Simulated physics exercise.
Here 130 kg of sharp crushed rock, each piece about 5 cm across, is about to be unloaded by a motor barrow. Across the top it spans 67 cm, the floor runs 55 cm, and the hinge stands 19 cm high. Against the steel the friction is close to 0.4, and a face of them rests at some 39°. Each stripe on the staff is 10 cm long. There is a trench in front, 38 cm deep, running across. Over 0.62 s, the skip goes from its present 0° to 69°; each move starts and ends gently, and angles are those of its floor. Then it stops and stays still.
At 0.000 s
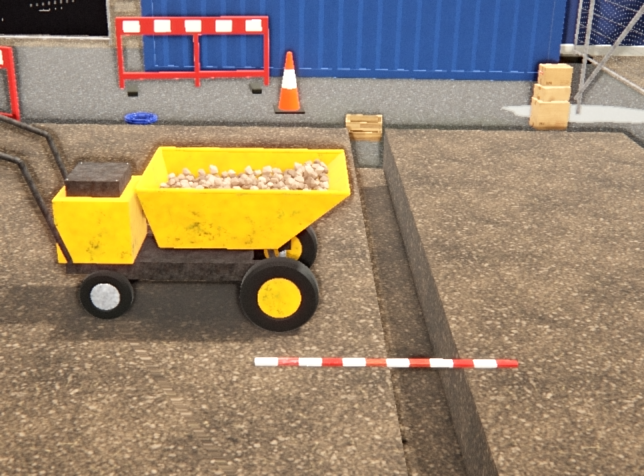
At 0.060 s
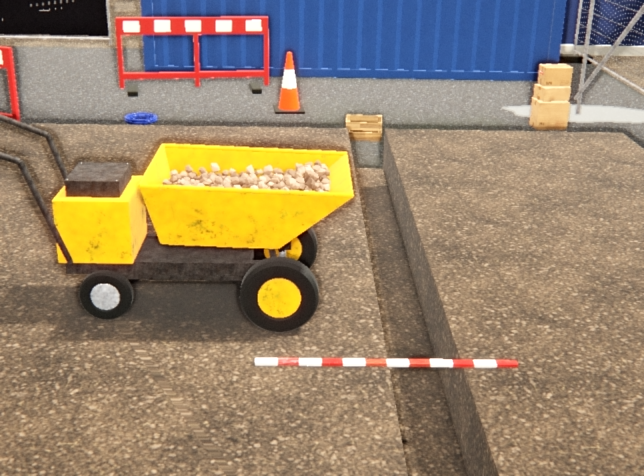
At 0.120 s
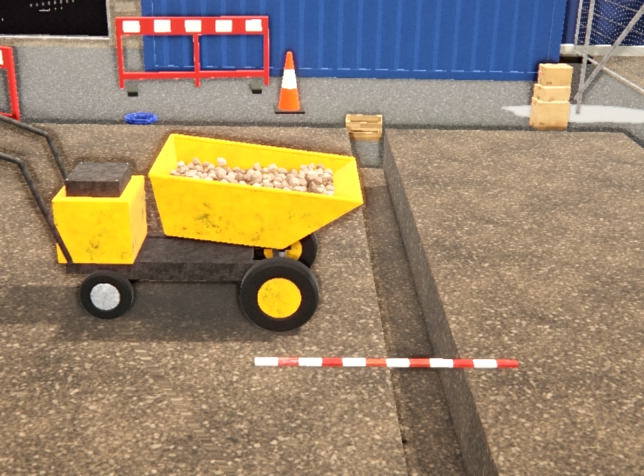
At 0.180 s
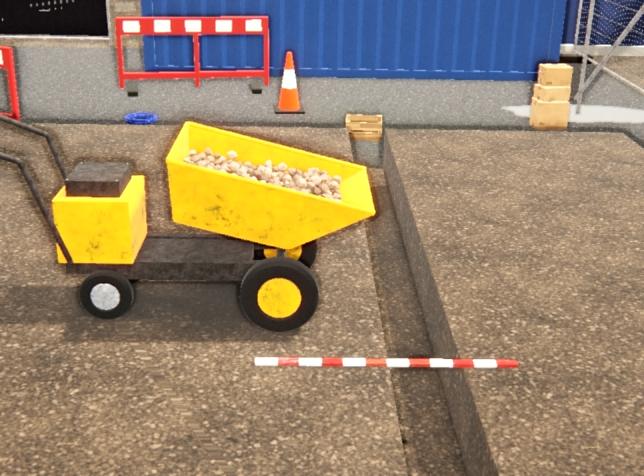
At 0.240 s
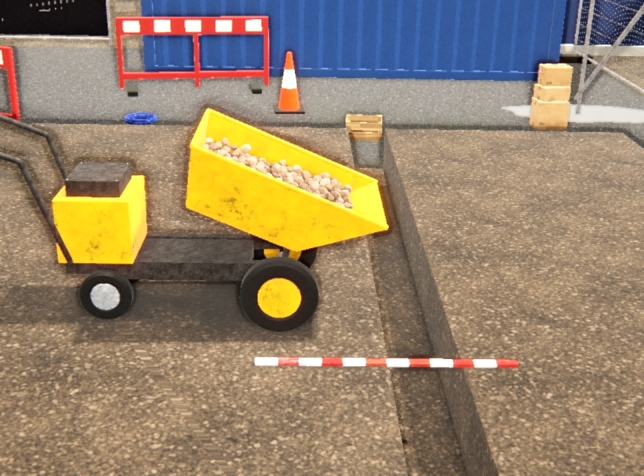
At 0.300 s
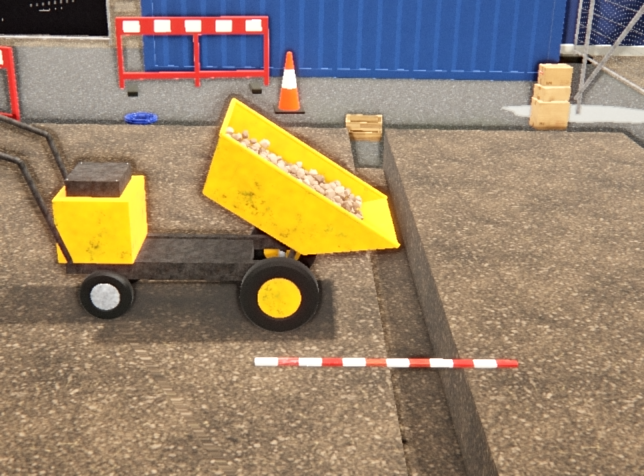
A yellow motor barrow with black wheels stands on the left of a brown, gritty building-site yard, seen from the side and slightly above. Its skip holds pale crushed rock beside a narrow trench and a red-and-white staff, with a red barrier, orange cone and blue container behind. The skip tilts steadily steeper towards the right, its rear rising, while the chassis and view stay still.
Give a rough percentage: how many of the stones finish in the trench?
75 %.
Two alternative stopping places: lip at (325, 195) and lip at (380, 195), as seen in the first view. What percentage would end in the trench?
The first gives about 95 percent and the second about 25 percent.
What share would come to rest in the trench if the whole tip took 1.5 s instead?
Expected share: Around 90%.
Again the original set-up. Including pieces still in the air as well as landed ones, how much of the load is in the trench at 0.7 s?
Approx. 15 % of the load.
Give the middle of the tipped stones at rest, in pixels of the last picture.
(424, 346).
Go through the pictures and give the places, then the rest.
The first picture shows lip at (349, 194), floor tilted 0°, highest stones at (310, 170).
The second picture shows lip at (353, 196), floor tilted 2°, highest stones at (311, 172); the stones move at 0.4 m/s on average.
The third picture shows lip at (362, 202), floor tilted 7°, highest stones at (217, 175); the stones move at 0.7 m/s on average.
The fourth picture shows lip at (374, 213), floor tilted 14°, highest stones at (205, 161); the stones move at 1.1 m/s on average.
The fifth picture shows lip at (387, 228), floor tilted 23°, highest stones at (211, 150); the stones move at 1.3 m/s on average.
In the sixth picture, the skip is at 33°, its lip at (398, 246); the top of the load is at (233, 140); the stones move at 1.4 m/s on average.
After 0.5 s the floor is at 58°; 100 % in the skip; the foremost stones are at (388, 261).
After 0.7 s the floor is at 69°; 83 % in the skip, 17 % in the trench; the foremost stones are at (447, 298).
After 1.1 s the floor is at 69°; 16 % in the skip, 59 % in the trench, 25 % past the trench; the foremost stones are at (561, 311).
After 3.0 s the floor is at 69°; 0 % in the skip, 75 % in the trench, 25 % past the trench; the foremost stones are at (617, 301).
